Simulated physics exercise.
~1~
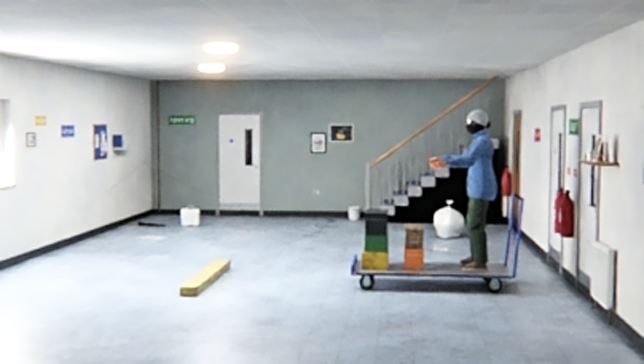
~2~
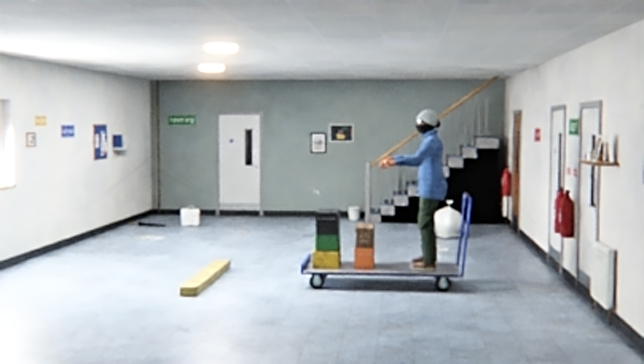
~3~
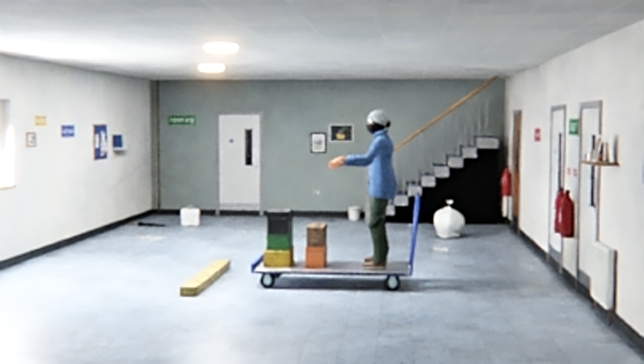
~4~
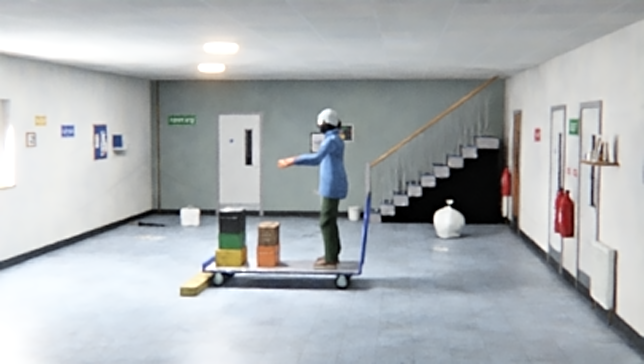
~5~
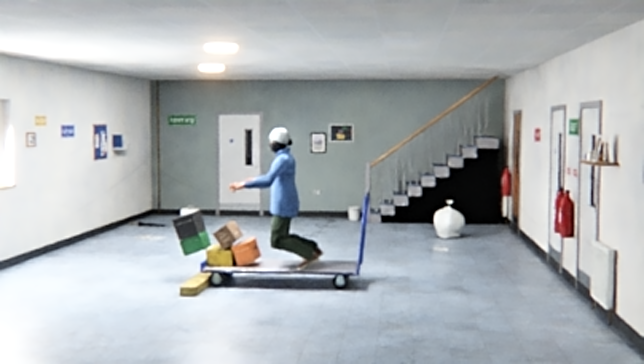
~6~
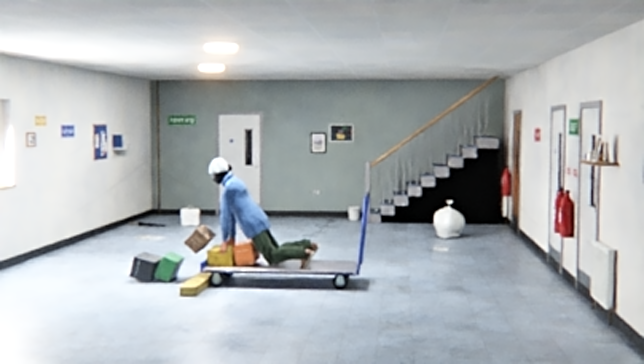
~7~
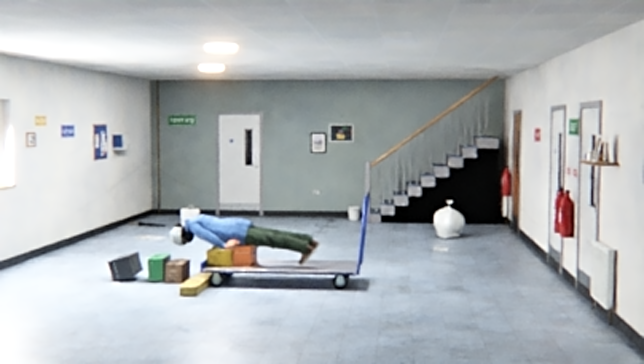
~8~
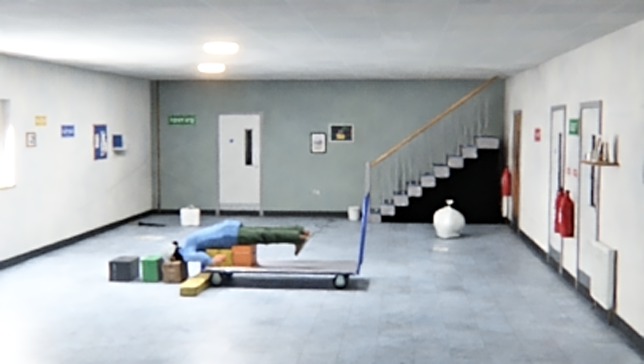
A worker riding a cart pitches forward over the boxes when it hits a yellow sill.
